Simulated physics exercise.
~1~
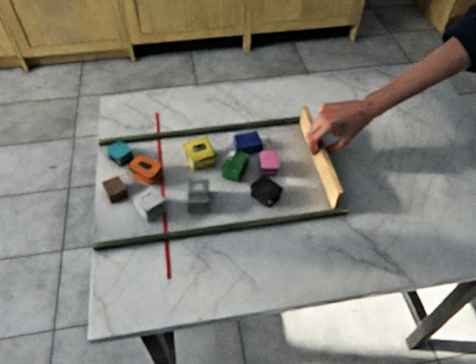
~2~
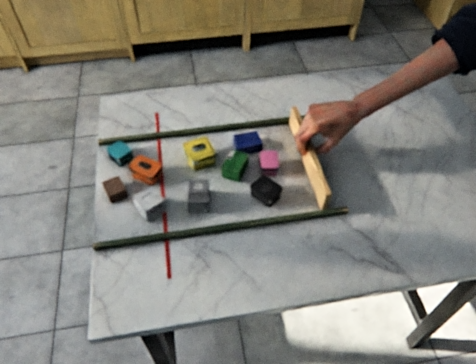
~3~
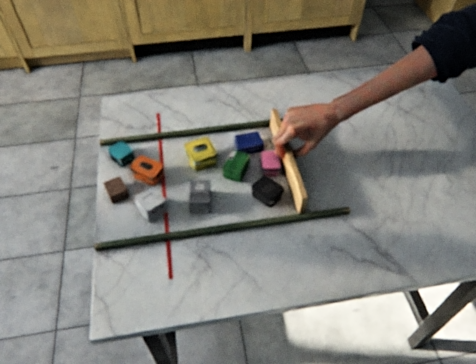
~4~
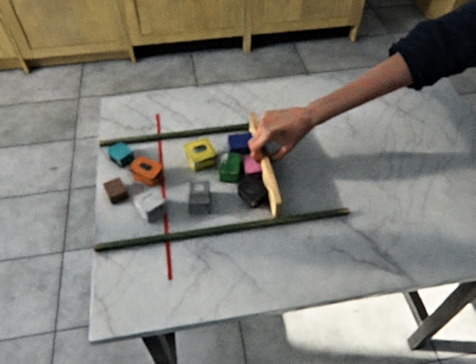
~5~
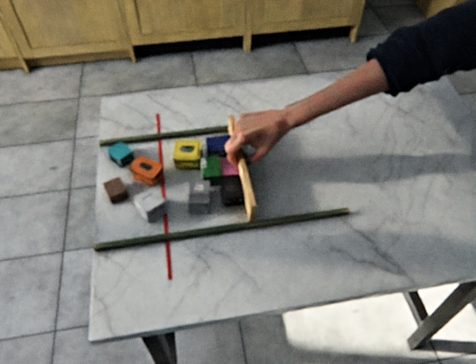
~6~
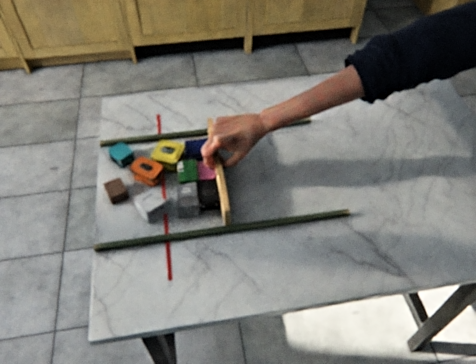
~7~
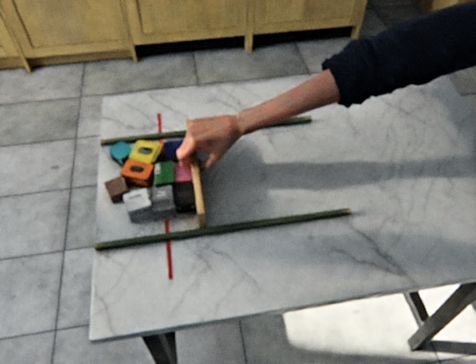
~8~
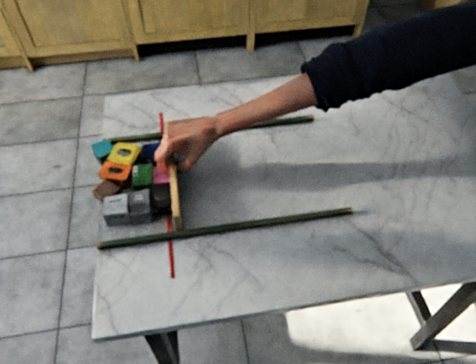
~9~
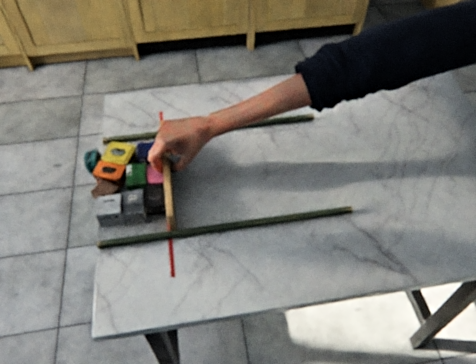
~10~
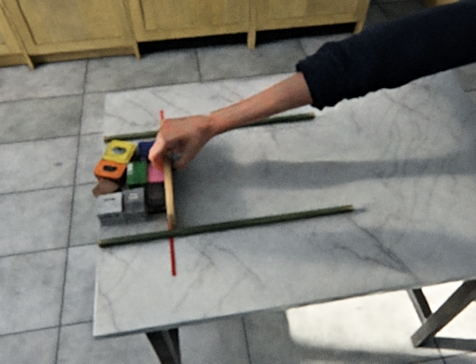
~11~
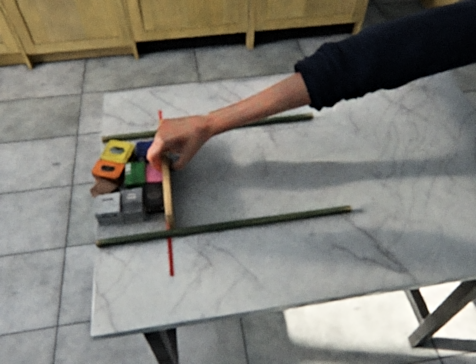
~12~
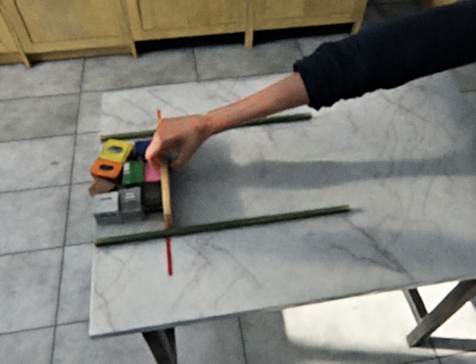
To begin with, small colourful blocks and cases lie scattered between two dark rails on a marble-topped table, while a hand holds an upright wooden board at their right. The hand slides the board left, soon meeting the black and pink cases and the green box and pushing them along. More pieces bunch together as the board advances, and the cluster crowds toward the table's left edge. The turquoise case is shoved outward, turns and tips at the edge, then drops out of sight. The board stops at the red tape, with the remaining pieces packed together and still.
